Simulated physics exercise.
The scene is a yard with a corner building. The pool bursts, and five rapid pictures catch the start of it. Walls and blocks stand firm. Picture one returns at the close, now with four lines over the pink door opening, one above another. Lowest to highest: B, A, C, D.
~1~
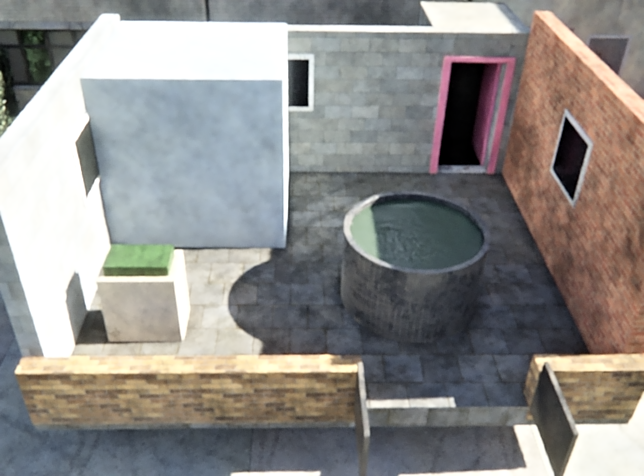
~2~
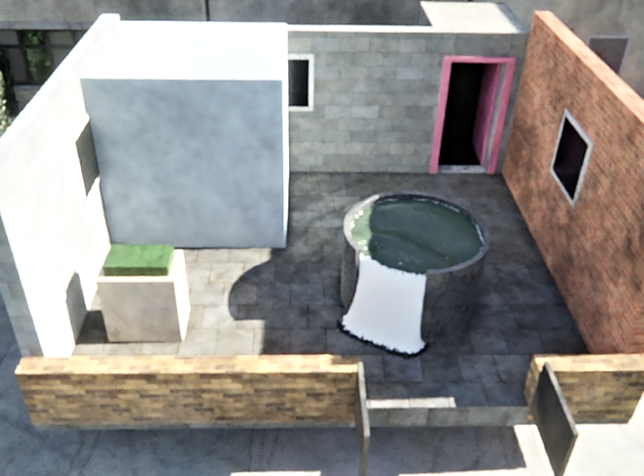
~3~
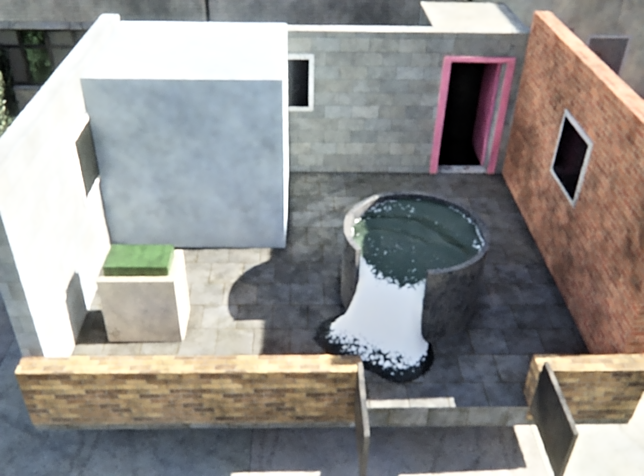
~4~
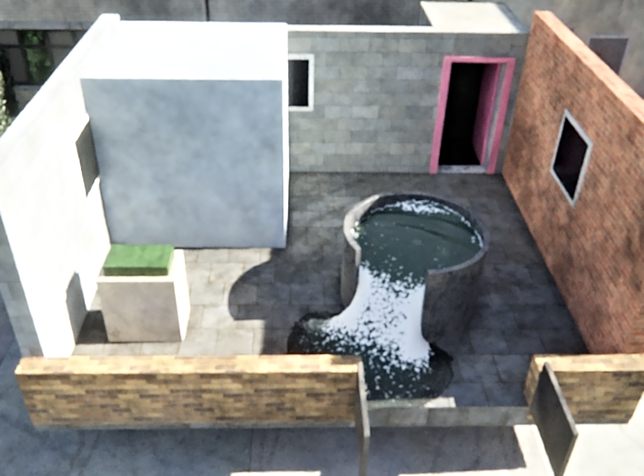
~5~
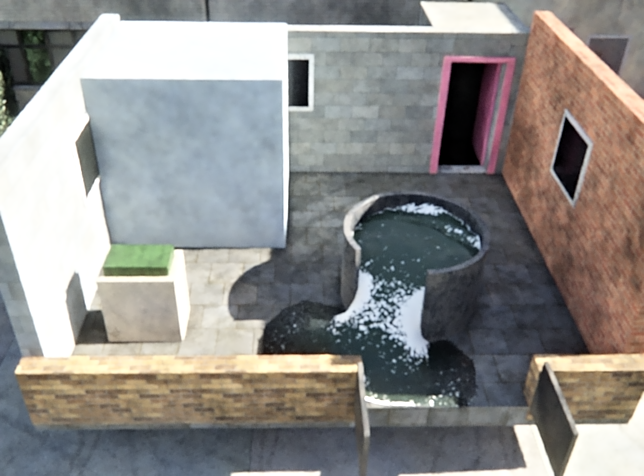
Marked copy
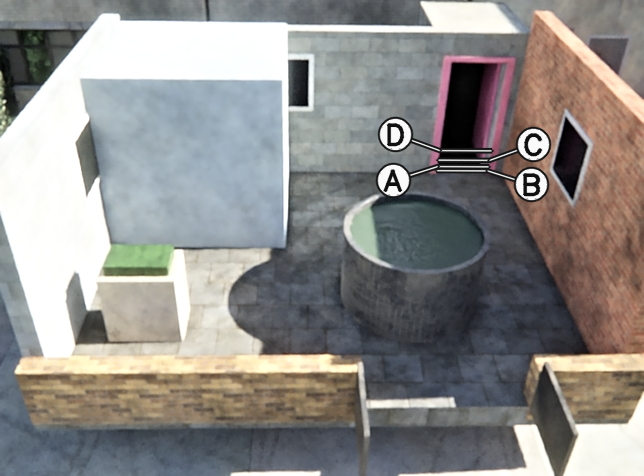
A round pool in a walled yard bursts at the front, and water spreads across the paving.
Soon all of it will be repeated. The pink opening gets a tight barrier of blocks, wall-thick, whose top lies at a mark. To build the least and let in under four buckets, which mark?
B will do.
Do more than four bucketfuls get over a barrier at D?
No, not at all.
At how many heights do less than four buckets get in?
All four.
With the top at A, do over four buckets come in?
No, not at all.
In white, A at (463, 166); B at (462, 170); C at (464, 160); D at (465, 150); from the bottom up B, A, C, D.
With A, nothing gets over.
With B, a splash gets over, under a bucket.
With C, nothing gets over.
With D, nothing gets over.
